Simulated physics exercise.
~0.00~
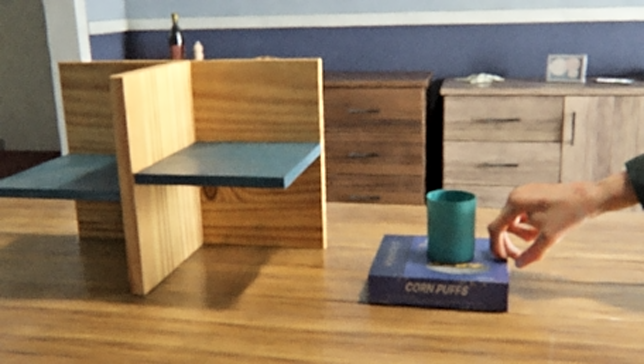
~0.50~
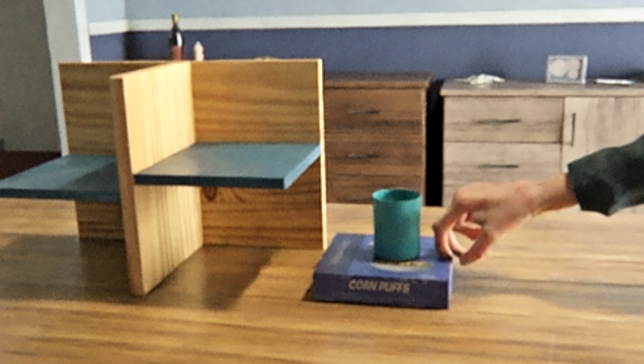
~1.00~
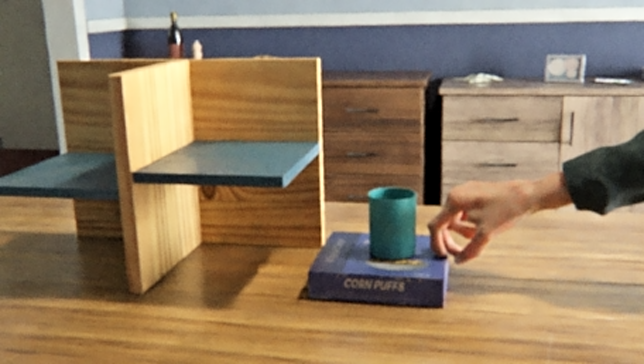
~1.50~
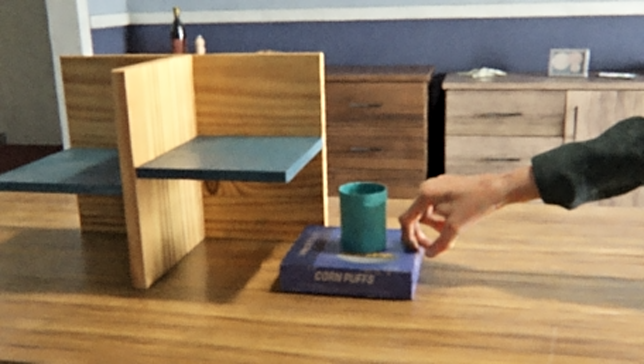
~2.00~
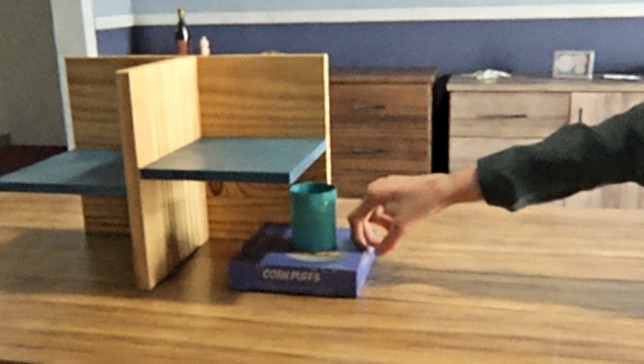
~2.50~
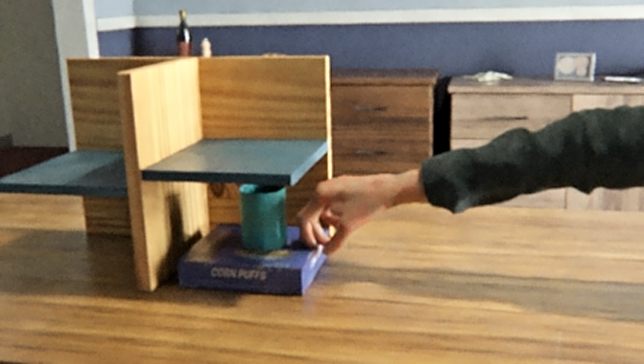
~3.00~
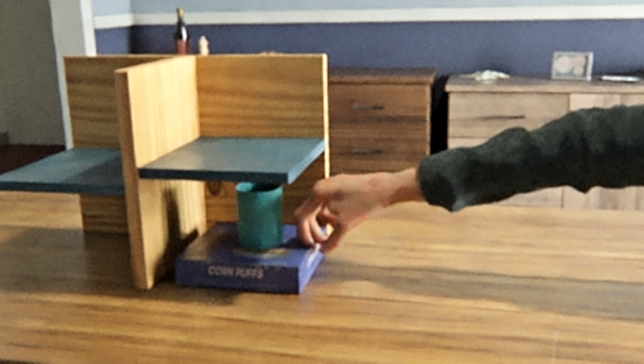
The footage shows a hand pushing a blue packet with an upright turquoise beaker on it leftward across a wooden table towards a wooden unit with blue-grey shelves, until the beaker rides in untouched below the low shelf and stays standing on the packet.
